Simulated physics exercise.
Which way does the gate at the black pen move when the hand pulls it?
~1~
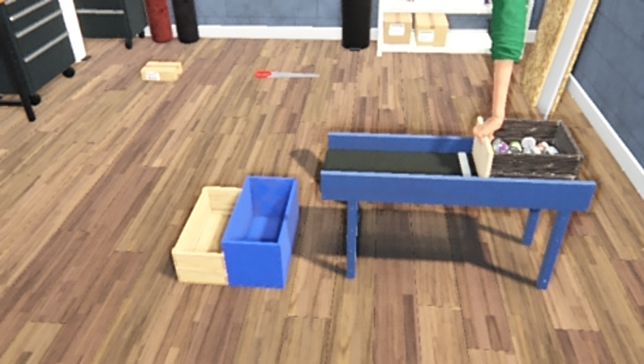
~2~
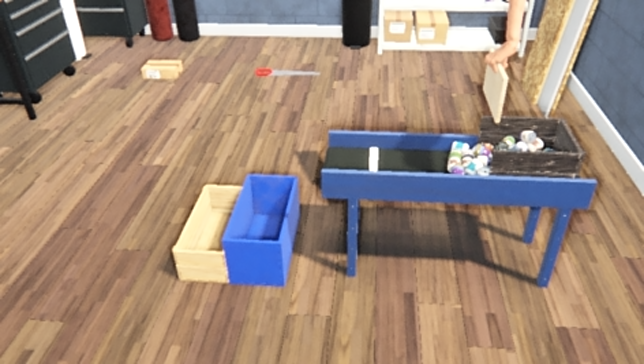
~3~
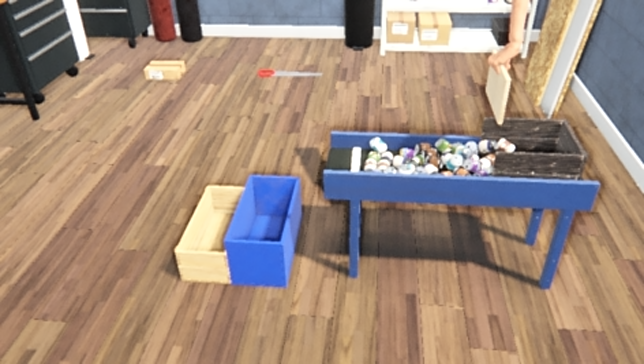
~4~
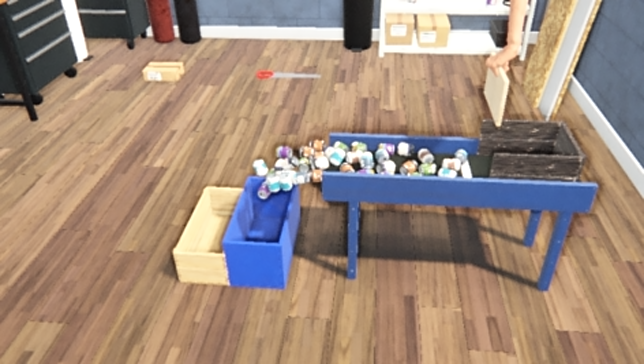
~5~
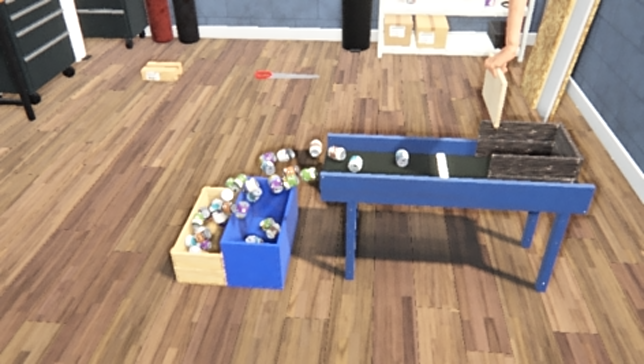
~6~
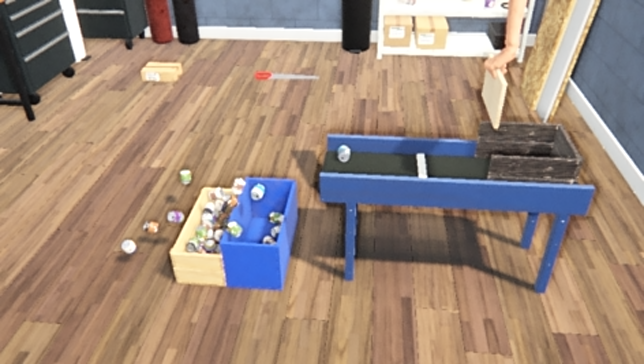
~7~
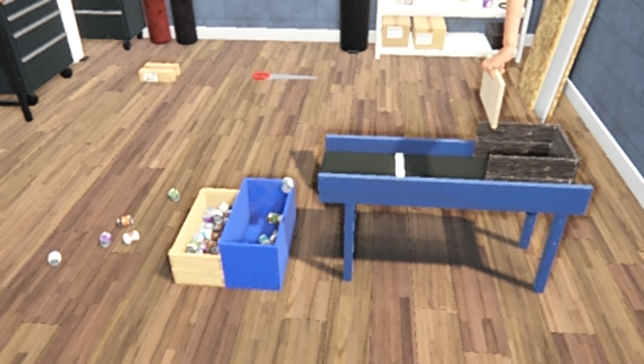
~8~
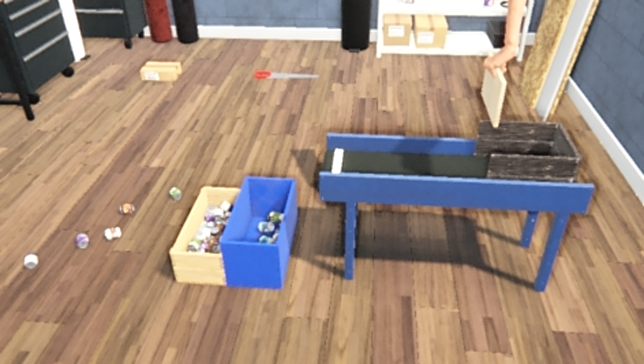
The gate moves up, and the hand then holds it above the pen.
